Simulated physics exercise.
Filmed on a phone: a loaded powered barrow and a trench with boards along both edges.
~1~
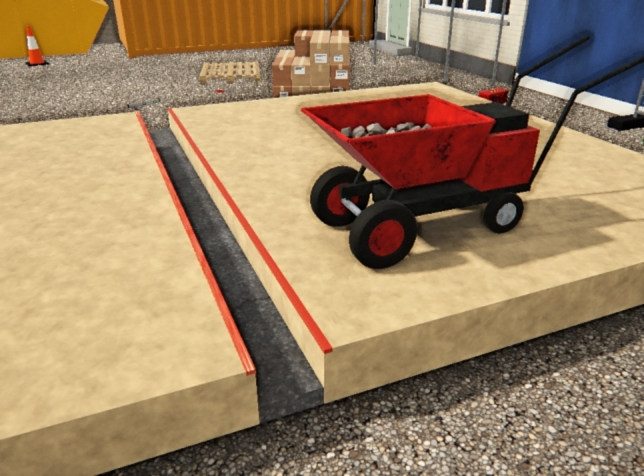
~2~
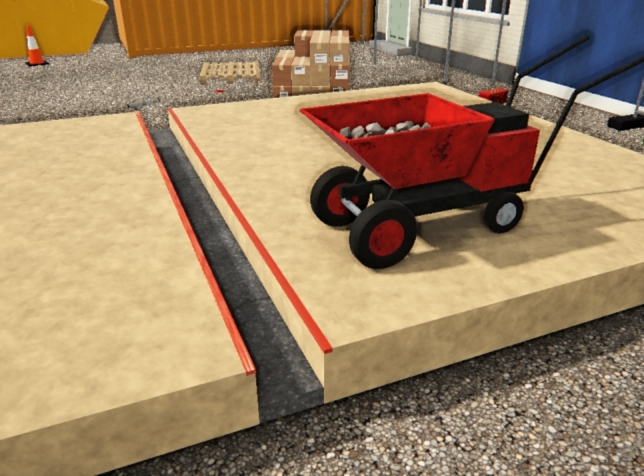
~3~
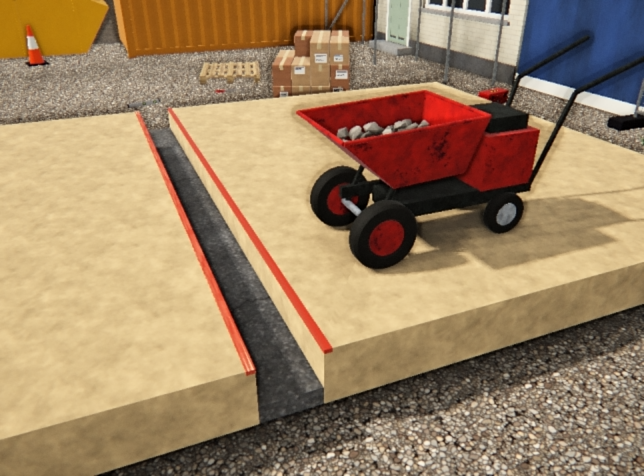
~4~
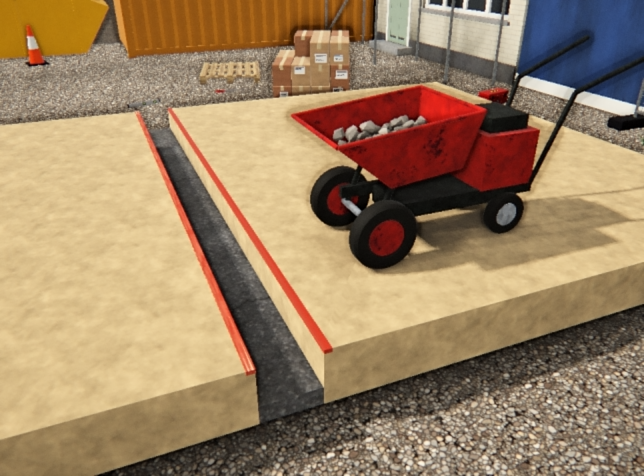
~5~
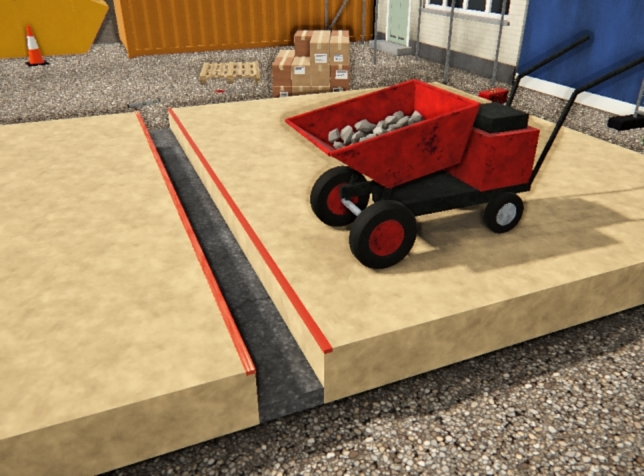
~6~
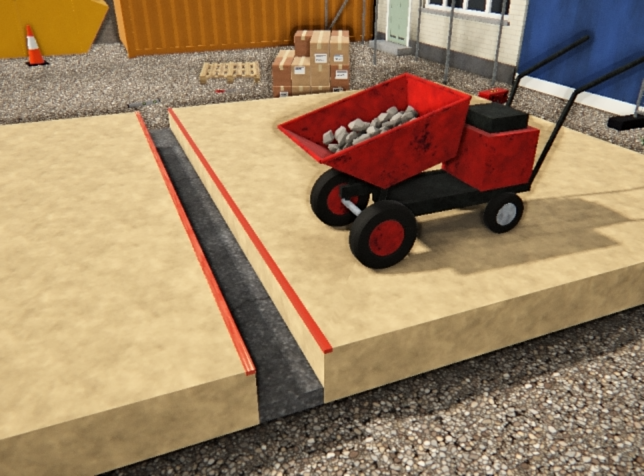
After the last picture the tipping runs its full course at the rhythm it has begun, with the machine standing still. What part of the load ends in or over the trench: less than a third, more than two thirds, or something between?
The trench ends with more than two thirds of it.
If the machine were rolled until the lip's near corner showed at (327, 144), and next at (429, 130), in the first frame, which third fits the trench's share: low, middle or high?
First above two thirds, then under a third.
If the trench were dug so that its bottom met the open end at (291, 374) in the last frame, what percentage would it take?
Some 90 per cent.
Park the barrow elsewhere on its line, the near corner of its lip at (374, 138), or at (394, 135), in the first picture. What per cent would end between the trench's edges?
About 100 and 70 per cent.
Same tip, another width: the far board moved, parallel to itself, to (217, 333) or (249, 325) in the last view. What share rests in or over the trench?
In turn 100 and 80 in a hundred.
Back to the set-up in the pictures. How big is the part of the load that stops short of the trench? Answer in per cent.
It comes to 0 per cent or so.
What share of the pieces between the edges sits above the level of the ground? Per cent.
About 0 per cent.
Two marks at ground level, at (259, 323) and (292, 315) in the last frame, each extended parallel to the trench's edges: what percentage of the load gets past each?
First some 40, then 90 per cent.
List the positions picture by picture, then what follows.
Lip of the skip near (349, 141), level; top of the load near (404, 139), broken stones; first edge of the trench near (304, 311); far edge near (232, 329), the trench over half as wide as the skip, and about half as deep as wide, in the first frame.
Lip of the skip near (348, 142), level; top of the load near (403, 138), in the second frame.
Lip of the skip near (344, 144), tipped barely; top of the load near (401, 137), in the third frame.
Lip of the skip near (338, 149), tipped a little; top of the load near (414, 136), in the fourth frame.
Lip of the skip near (330, 154), tipped a little; top of the load near (420, 132), in the fifth frame.
Lip of the skip near (322, 162), tipped clearly; top of the load near (414, 128); first edge of the trench near (304, 311); far edge near (232, 329), in the sixth frame.
Shortly afterwards, skip tipped steeply; the whole lot in the skip.
Next, skip tipped steeply; the bulk in the skip; a little in or heaped over the trench.
Some moments later, skip tipped right over; only a few in the skip; all but a few in or heaped over the trench.
In the end, skip tipped right over; all but a few in or heaped over the trench; only a few beyond it.
